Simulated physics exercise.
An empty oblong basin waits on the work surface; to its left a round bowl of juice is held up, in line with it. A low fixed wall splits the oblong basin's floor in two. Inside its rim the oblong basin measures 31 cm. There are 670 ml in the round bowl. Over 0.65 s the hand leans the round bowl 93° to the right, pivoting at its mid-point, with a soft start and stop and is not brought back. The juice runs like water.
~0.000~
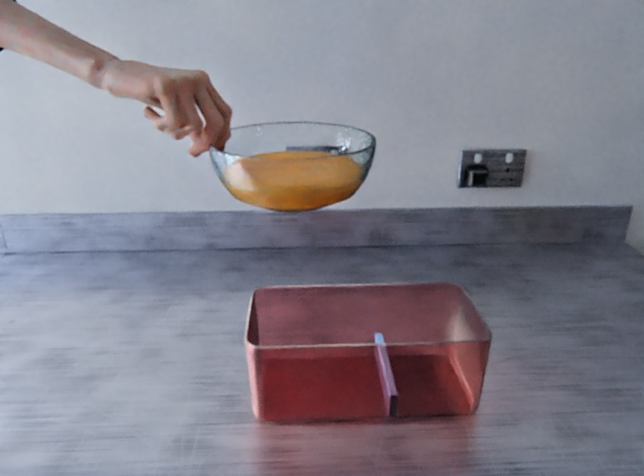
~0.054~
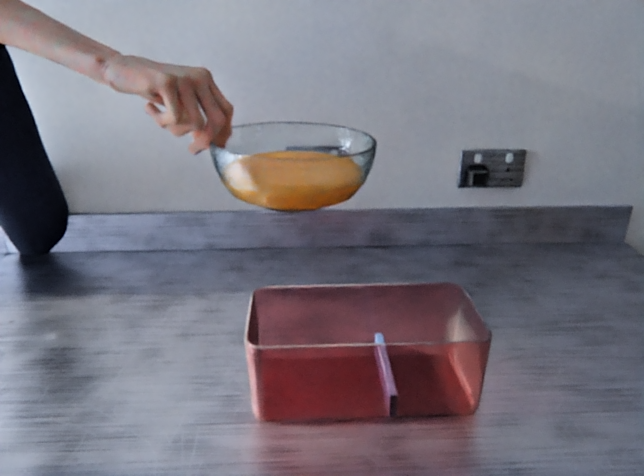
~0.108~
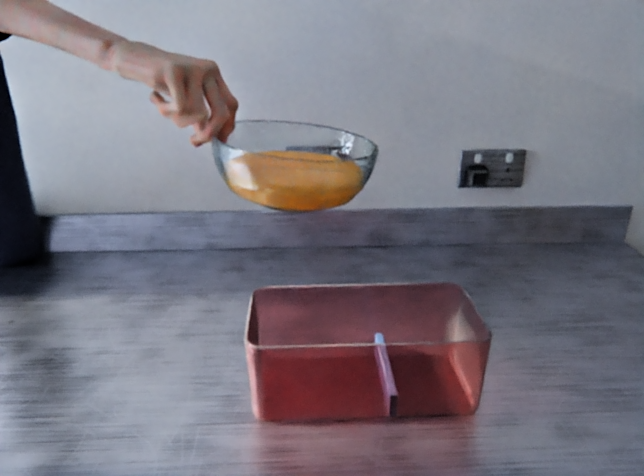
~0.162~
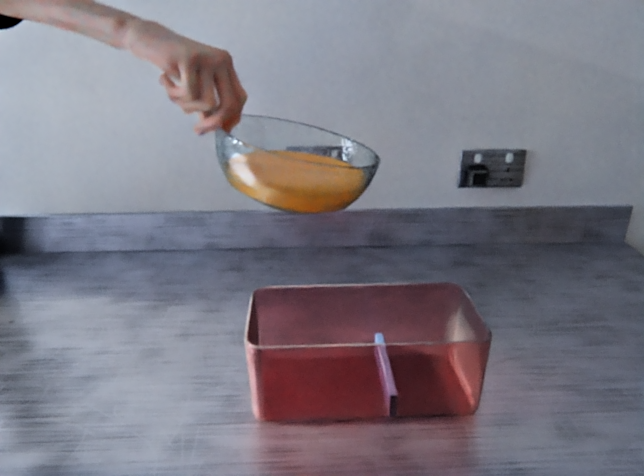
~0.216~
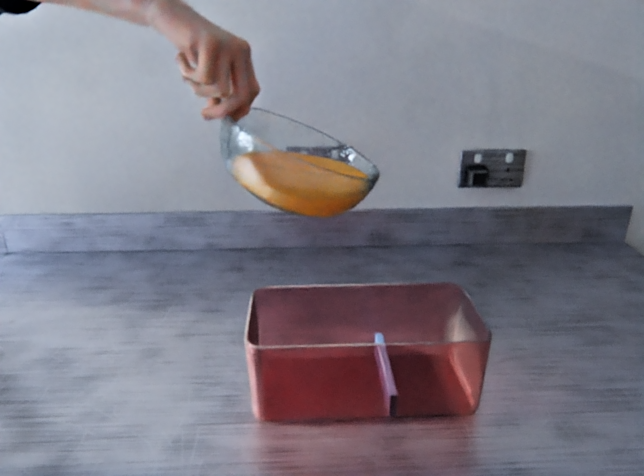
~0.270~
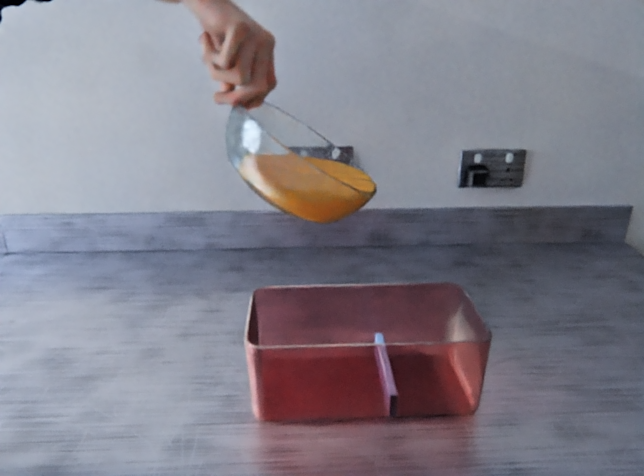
On a grey work surface by a pale wall, a hand holds a clear round bowl of orange juice above and behind an empty, reddish oblong basin with a divider. The hand rises and moves right, leaning the bowl steadily further to the right as the juice shifts towards its lowered rim.
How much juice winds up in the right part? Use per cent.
Roughly 51 per cent is past the wall.
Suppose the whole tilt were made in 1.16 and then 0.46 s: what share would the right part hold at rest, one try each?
In turn about 70 and 50 per cent.
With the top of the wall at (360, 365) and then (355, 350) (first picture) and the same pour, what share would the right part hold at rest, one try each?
First 75, then 85 per cent.
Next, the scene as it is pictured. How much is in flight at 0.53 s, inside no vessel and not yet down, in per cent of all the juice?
About 64 per cent.
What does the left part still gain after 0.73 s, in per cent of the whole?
Some 22 per cent.
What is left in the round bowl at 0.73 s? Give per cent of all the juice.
Near 3 in a hundred.
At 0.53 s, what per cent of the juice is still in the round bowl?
About 16 per cent.
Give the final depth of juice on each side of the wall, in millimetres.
Some 12 mm on the left and 22 mm on the right.
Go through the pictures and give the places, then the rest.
It leans 0°; its right rim is at (374, 139); the juice meets the walls at (222, 169) and (364, 166); the oblong basin's rim runs from (250, 316) to (476, 310); the wall's top is at (386, 362), in the first picture.
It leans 2°; its right rim is at (375, 142); the juice meets the walls at (222, 167) and (364, 167), in the second picture.
It leans 6°; its right rim is at (376, 148); the juice meets the walls at (223, 165) and (365, 170), in the third picture.
It leans 14°; its right rim is at (378, 159); the juice meets the walls at (225, 162) and (367, 173), in the fourth picture.
It leans 23°; its right rim is at (377, 172); the juice meets the walls at (230, 160) and (370, 176), in the fifth picture.
It leans 34°; its right rim is at (374, 188); the juice meets the walls at (239, 160) and (370, 178); 1 per cent is over the edge, in the sixth picture.
After 0.53 s the tilt is 86° and 16 per cent is still to pour, 0 is left of the wall and 21 right of it.
After 0.73 s the tilt is 93° and 3 per cent is still to pour, 24 is left of the wall and 60 right of it.
After 0.93 s the tilt is 93° and 0 per cent is still to pour, 41 is left of the wall and 54 right of it.
After 1.15 s the tilt is 93° and 0 per cent is still to pour, 45 is left of the wall and 51 right of it.
In the end 45 per cent lies left of the wall, 51 right of it and 4 outside.
